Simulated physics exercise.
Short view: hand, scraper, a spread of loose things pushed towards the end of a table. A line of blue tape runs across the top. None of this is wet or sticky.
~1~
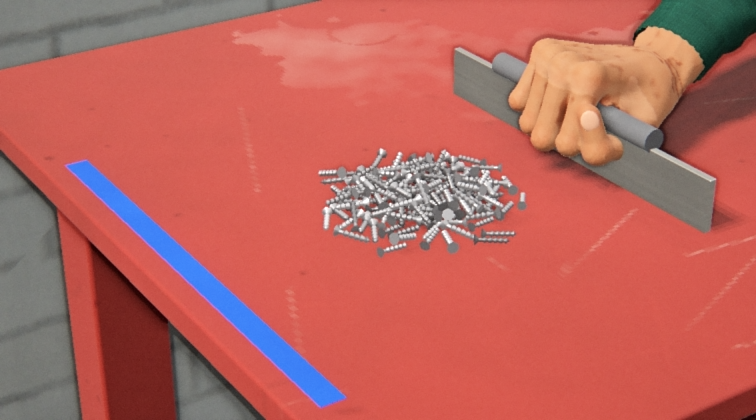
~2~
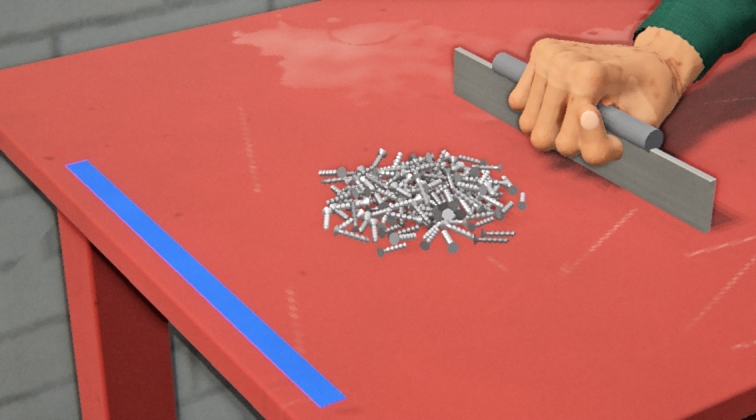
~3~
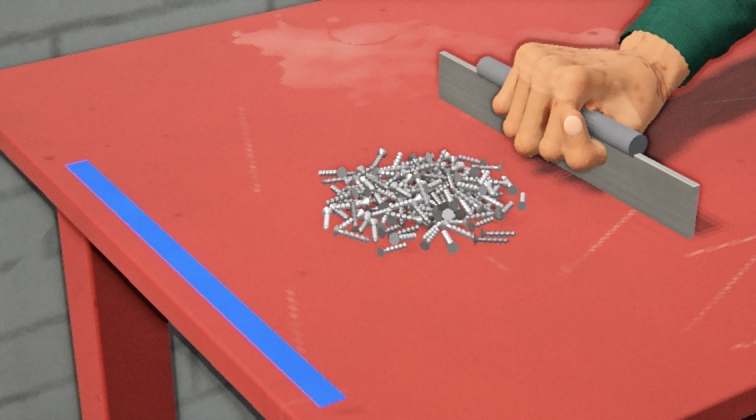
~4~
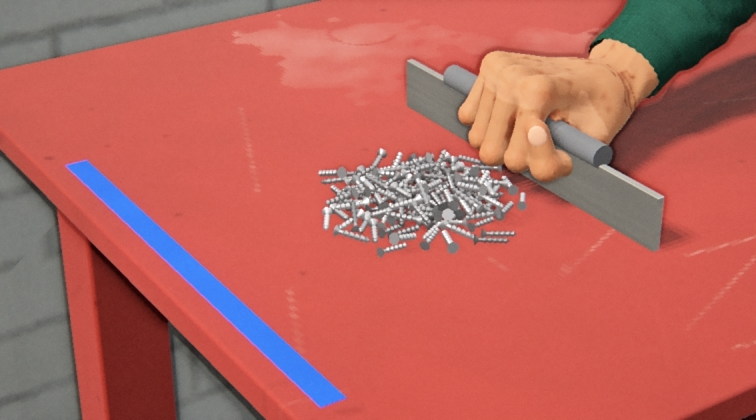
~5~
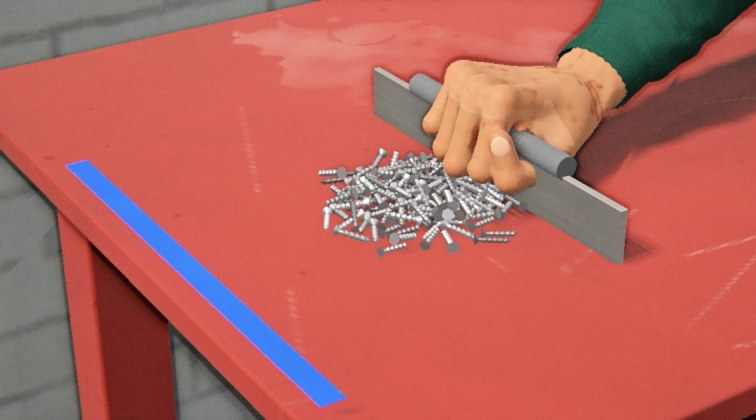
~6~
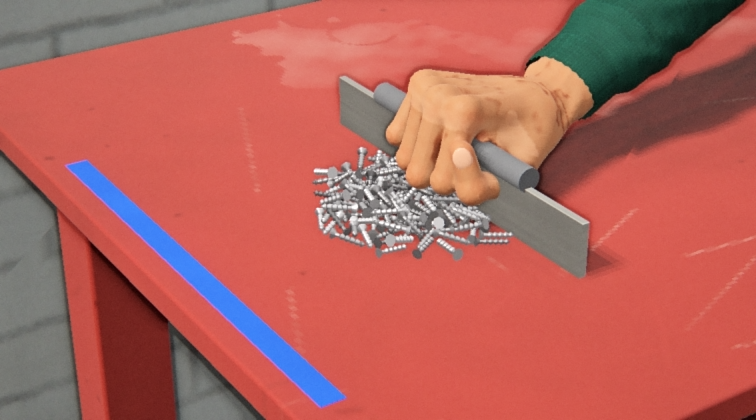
On a red tabletop with a strip of blue tape near its left edge, a hand in a green sleeve holds a flat scraper still, then slides it left into a heap of steel screws, nudging them slightly left.
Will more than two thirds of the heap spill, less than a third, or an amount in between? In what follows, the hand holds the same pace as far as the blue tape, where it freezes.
More than two thirds spills.
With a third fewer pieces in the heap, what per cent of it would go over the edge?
Result: Near 90 %.
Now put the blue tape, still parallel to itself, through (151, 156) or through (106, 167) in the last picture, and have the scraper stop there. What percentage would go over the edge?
It would be some 20 per cent the first time and some 70 per cent the second.
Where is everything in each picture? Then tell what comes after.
The first frame shows scraper at (690, 194), at rest; blue tape at (86, 172), right by the edge; edge at (156, 283); the heap at (422, 201), steel screws.
The second frame shows scraper at (690, 194), at rest.
The third frame shows scraper at (674, 199); the heap at (422, 201).
The fourth frame shows scraper at (639, 211).
The fifth frame shows scraper at (603, 224); the heap at (421, 201), a small part pushed along.
The sixth frame shows scraper at (565, 236); blue tape at (86, 172); edge at (156, 283); the heap at (404, 201), nearly all pushed along.
Soon, scraper still moving, near (315, 181); heap all on the table, its front near (184, 248).
A while on, scraper stopped at the blue tape; heap about two thirds over the edge.
Towards the end, scraper stopped at the blue tape; heap nearly all over the edge.
Finally, scraper stopped at the blue tape; heap nearly all over the edge.
